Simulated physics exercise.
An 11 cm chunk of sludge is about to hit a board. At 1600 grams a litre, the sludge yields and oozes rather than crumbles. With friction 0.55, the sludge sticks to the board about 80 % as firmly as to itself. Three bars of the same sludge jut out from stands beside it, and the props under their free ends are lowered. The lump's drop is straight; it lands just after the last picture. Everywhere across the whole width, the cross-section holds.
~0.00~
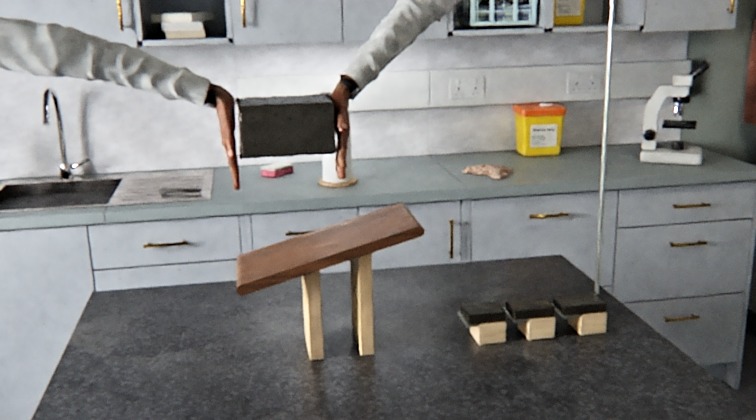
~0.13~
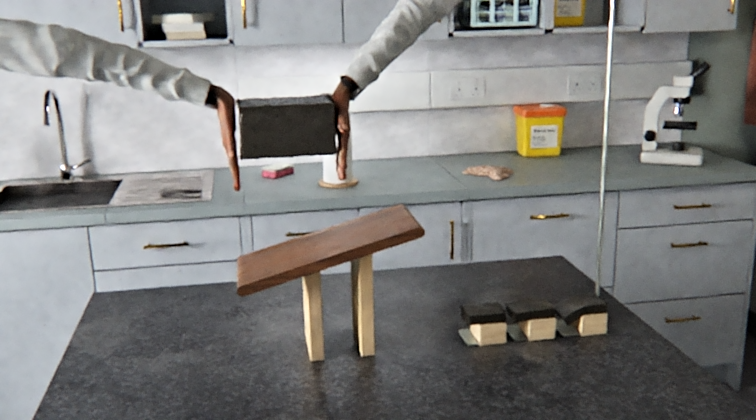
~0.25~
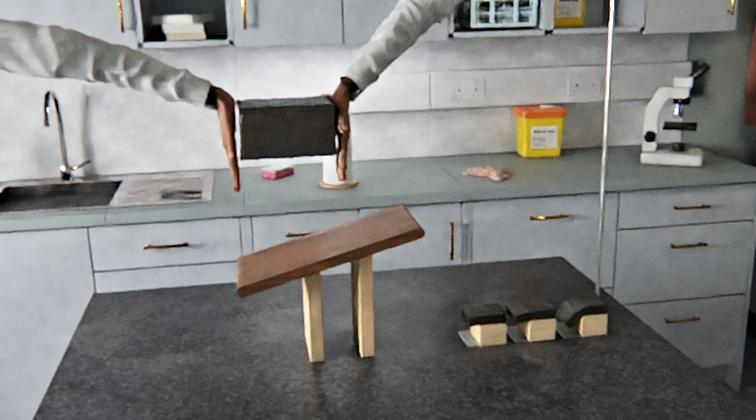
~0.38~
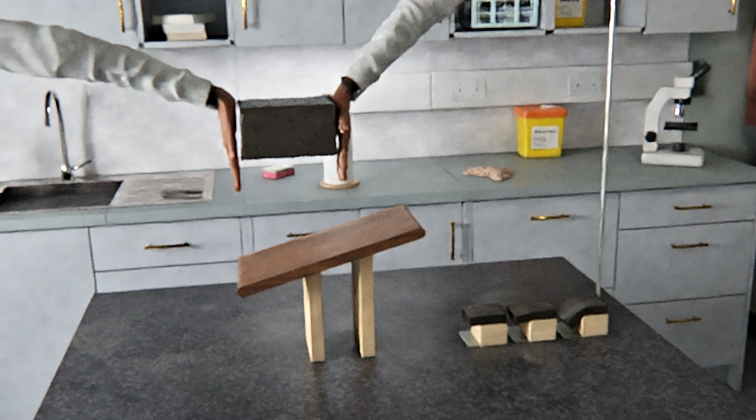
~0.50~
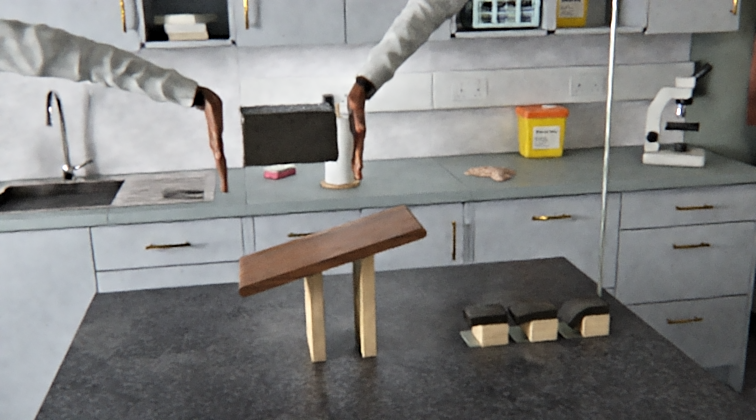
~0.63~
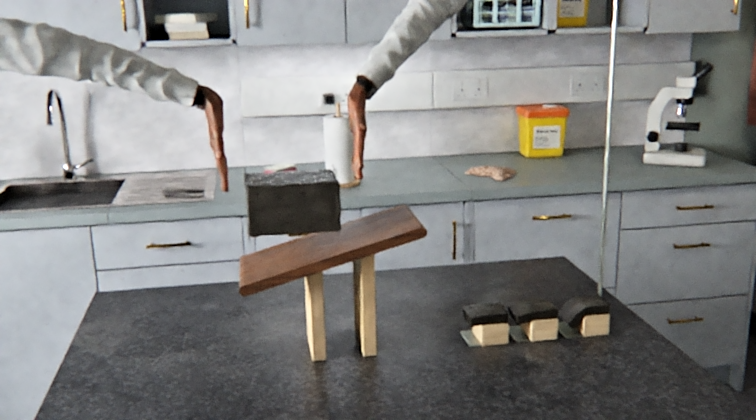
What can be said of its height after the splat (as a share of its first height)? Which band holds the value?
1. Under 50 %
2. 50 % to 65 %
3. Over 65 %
Over 65 % (3).
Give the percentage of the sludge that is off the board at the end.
Off the board: About 22 %.
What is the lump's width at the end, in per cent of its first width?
About 130 per cent.
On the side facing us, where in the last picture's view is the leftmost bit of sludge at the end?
Roughly at (235, 283).
After 0.75 s, it stands 68 % of its first height and none has gone off the board.
After 0.88 s, it stands 69 % of its first height and none has gone off the board.
After 1.01 s, it stands 69 % of its first height and 13 % has gone off the board.
After 1.15 s, it stands 69 % of its first height and 22 % has gone off the board.
After 1.60 s, at the end, it stands 69 % of its first height and 22 % has gone off the board.
